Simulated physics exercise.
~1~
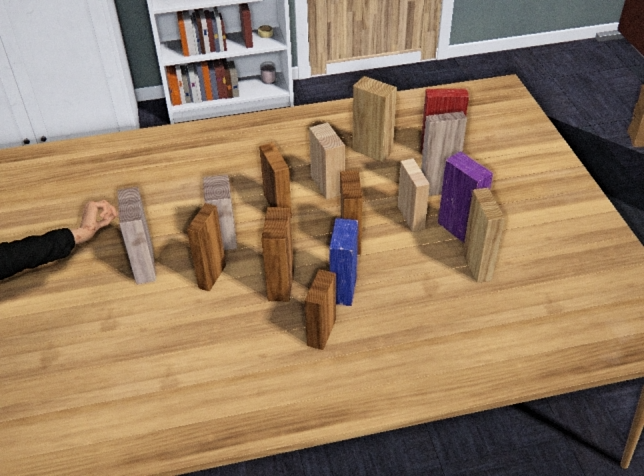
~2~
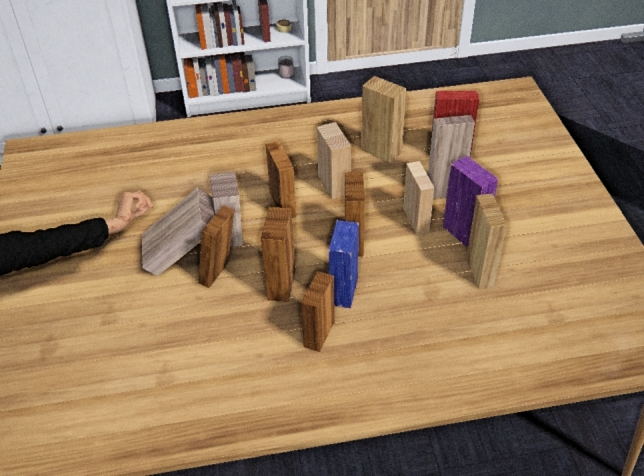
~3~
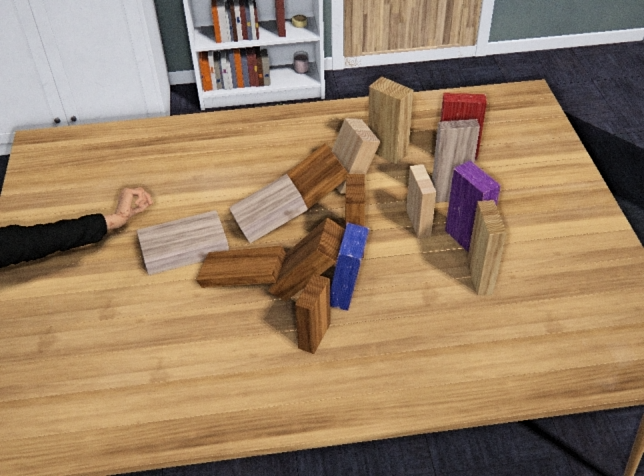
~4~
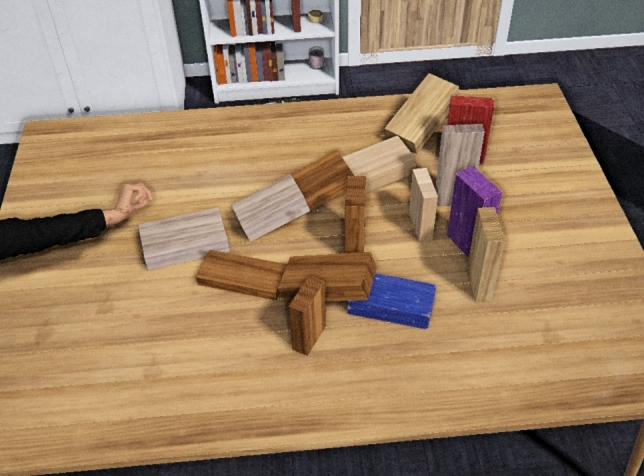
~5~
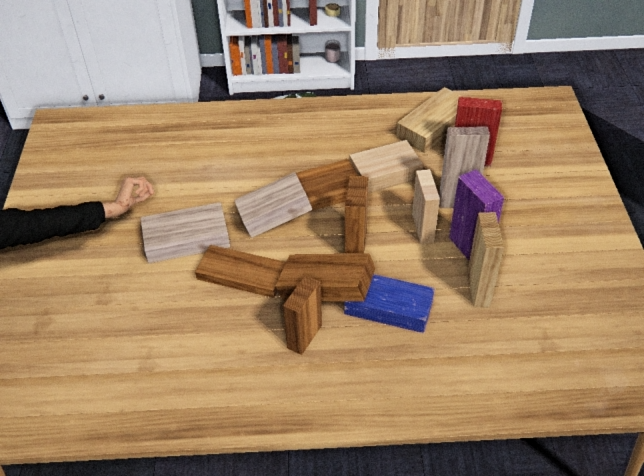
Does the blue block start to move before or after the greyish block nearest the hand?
The blue block starts to move after the greyish block nearest the hand, which is already tipping while the blue one still stands upright.
